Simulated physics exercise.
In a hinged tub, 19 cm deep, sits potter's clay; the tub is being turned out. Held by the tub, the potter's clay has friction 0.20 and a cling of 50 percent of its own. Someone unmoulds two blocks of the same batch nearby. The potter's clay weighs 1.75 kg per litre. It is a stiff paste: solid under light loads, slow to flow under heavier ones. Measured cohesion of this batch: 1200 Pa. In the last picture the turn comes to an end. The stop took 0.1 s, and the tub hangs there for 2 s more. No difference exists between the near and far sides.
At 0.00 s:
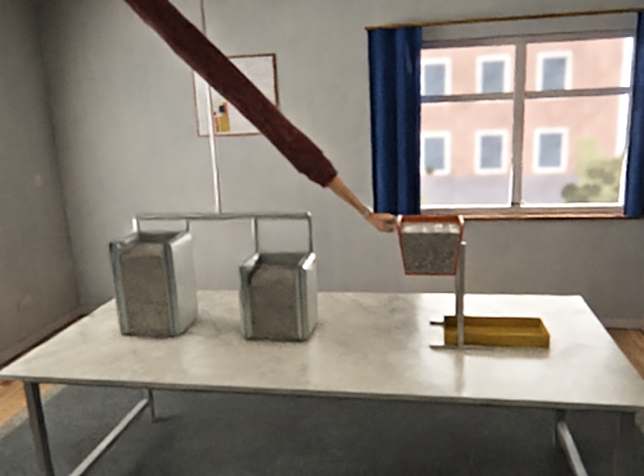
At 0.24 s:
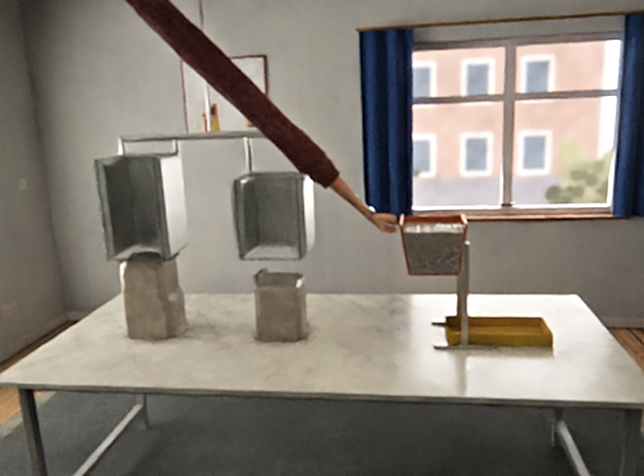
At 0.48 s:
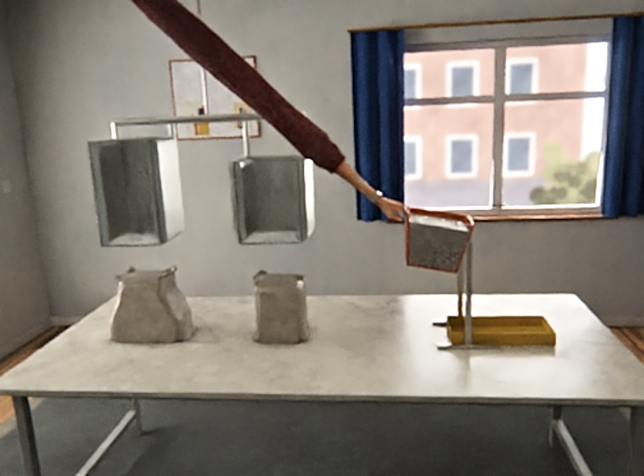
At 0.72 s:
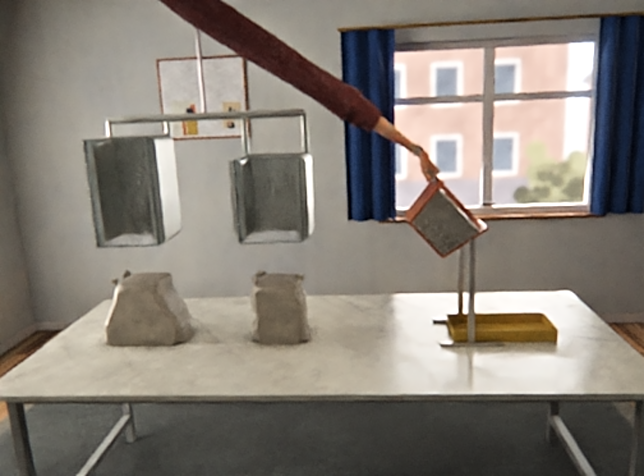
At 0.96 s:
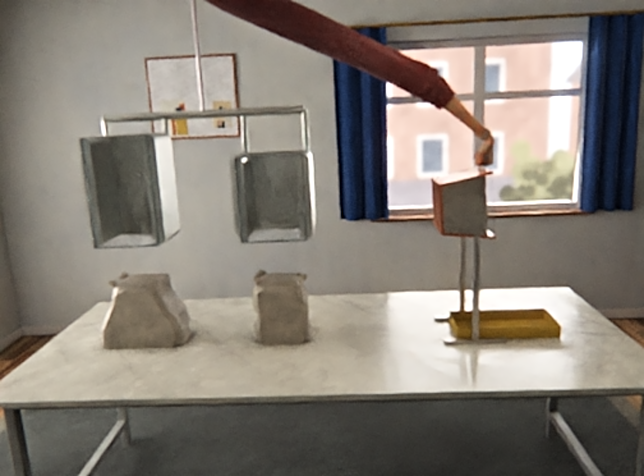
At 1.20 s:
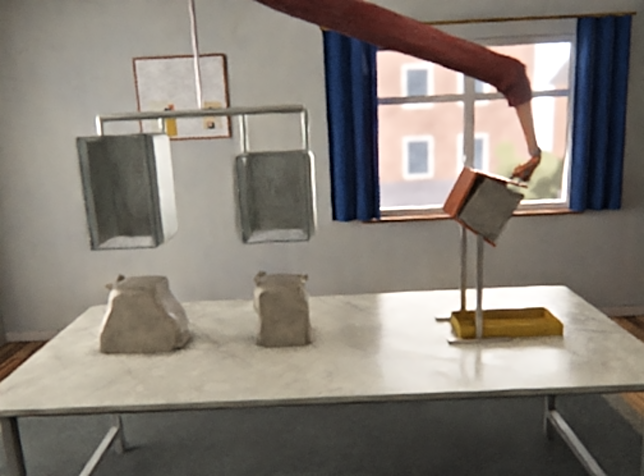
An arm in a dark red sleeve turned a hinged tub of grey clay over above a yellow tray, while two metal moulds lifted off two clay blocks, the left one slumping lower and wider.
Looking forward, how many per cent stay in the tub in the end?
About 0 %.
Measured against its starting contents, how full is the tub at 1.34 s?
Close to 40 in a hundred.
After 1.34 s, the tub is at 118 degrees and holds 42 %.
After 1.51 s, the tub is at 118 degrees and holds 0 %.
After 1.68 s, the tub is at 118 degrees and holds 0 %.
After 1.85 s, the tub is at 118 degrees and holds 0 %.
After 3.20 s, the tub is at 118 degrees and holds 0 %.
